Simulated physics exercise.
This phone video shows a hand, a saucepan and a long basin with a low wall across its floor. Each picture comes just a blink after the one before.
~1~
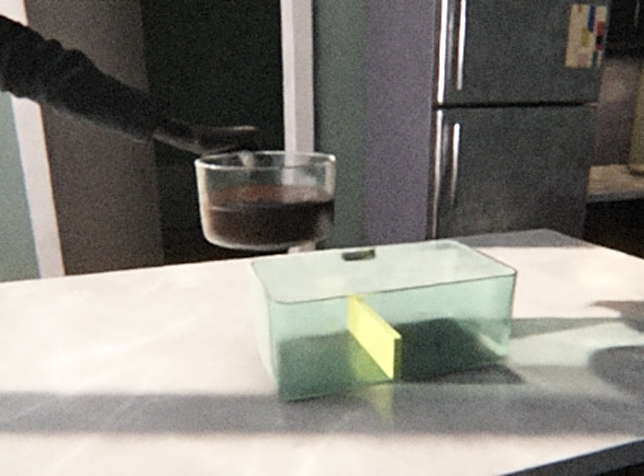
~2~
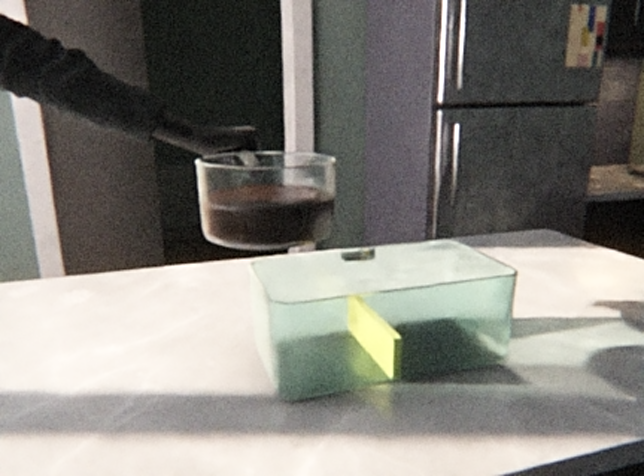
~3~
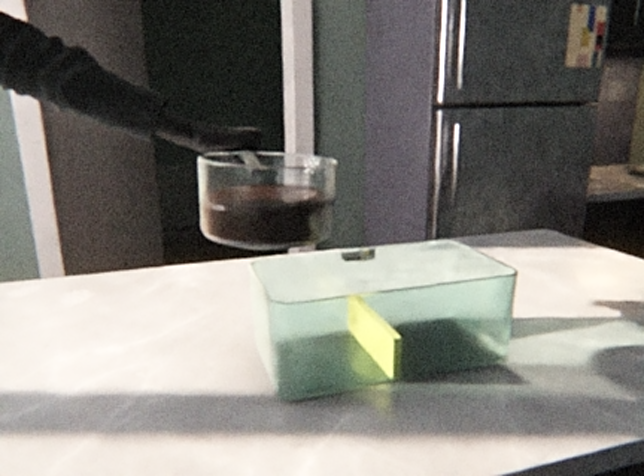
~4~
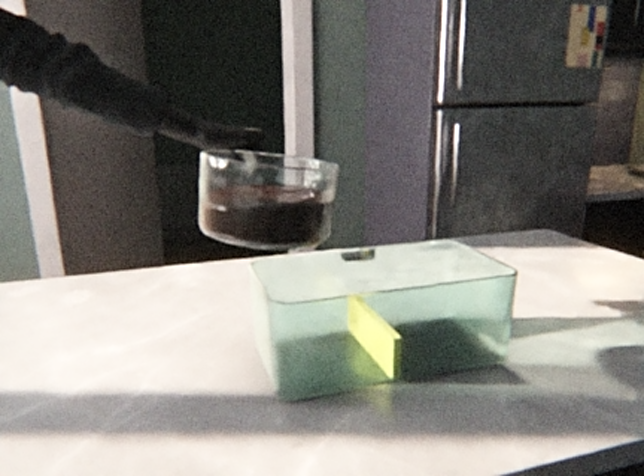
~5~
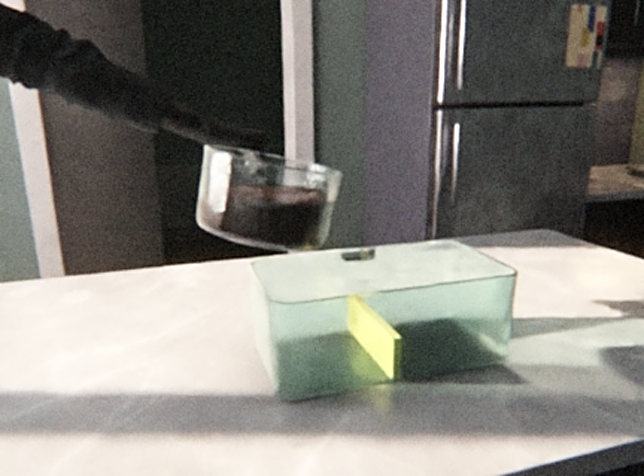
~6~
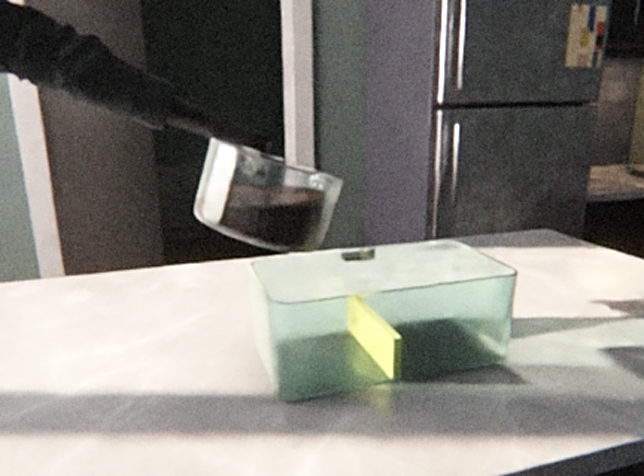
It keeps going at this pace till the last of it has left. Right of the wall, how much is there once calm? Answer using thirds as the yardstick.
Under a third of it.
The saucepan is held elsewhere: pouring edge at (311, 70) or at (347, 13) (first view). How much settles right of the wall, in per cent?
30 % and 80 %.
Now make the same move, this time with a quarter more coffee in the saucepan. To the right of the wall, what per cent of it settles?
Roughly 40 in a hundred.
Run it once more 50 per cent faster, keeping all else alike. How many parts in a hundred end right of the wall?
Estimate: Around 15 %.
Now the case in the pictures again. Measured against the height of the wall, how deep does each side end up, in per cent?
I'd put the left at about 50 and the right at about 10.
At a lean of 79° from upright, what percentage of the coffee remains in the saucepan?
It works out to close to 55 percent.
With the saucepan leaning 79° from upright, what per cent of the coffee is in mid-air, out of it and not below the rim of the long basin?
Estimate: 25 per cent, roughly.
A moment on, the saucepan is tipped on its side and 56 per cent is still to pour, 10 is left of the wall and 6 right of it.
Next, the saucepan is tipped right over and 10 per cent is still to pour, 60 is left of the wall and 24 right of it.
Then the saucepan is tipped right over and 0 per cent is still to pour, 74 is left of the wall and 25 right of it.
Later the saucepan is tipped right over and 0 per cent is still to pour, 74 is left of the wall and 25 right of it.
Finally, 74 per cent lies left of the wall, 25 right of it and 1 outside.
